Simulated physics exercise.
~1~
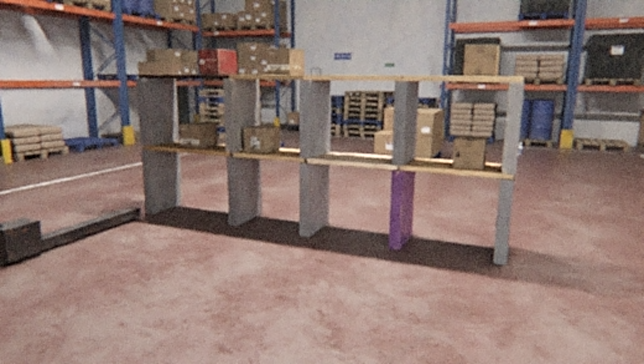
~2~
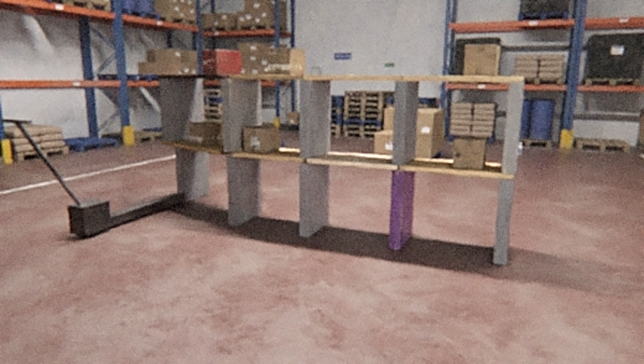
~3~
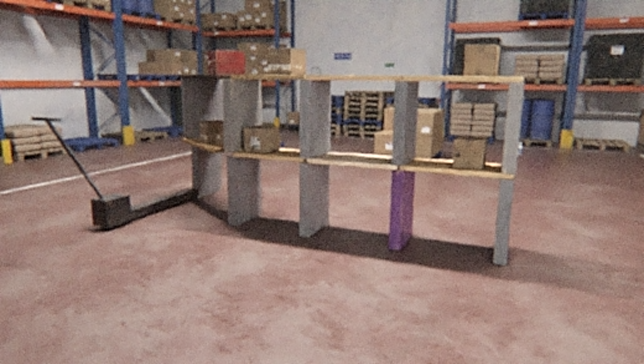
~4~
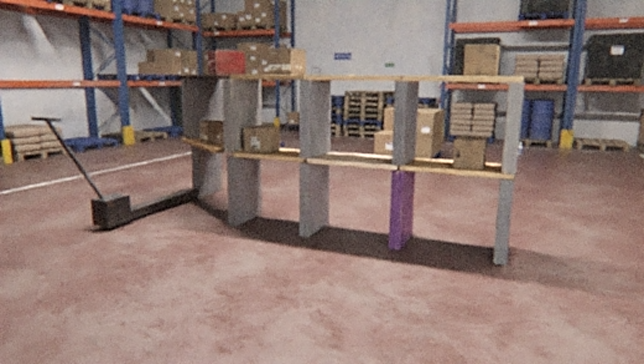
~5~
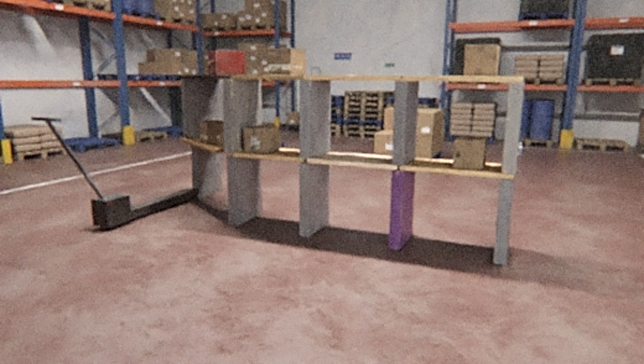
A dark floor jack slid in from the left and pushed the base of the end upright in a two-tier row of grey blocks and loose boards, shifting it right, then stopped with everything still standing and the purple upright unmoved.
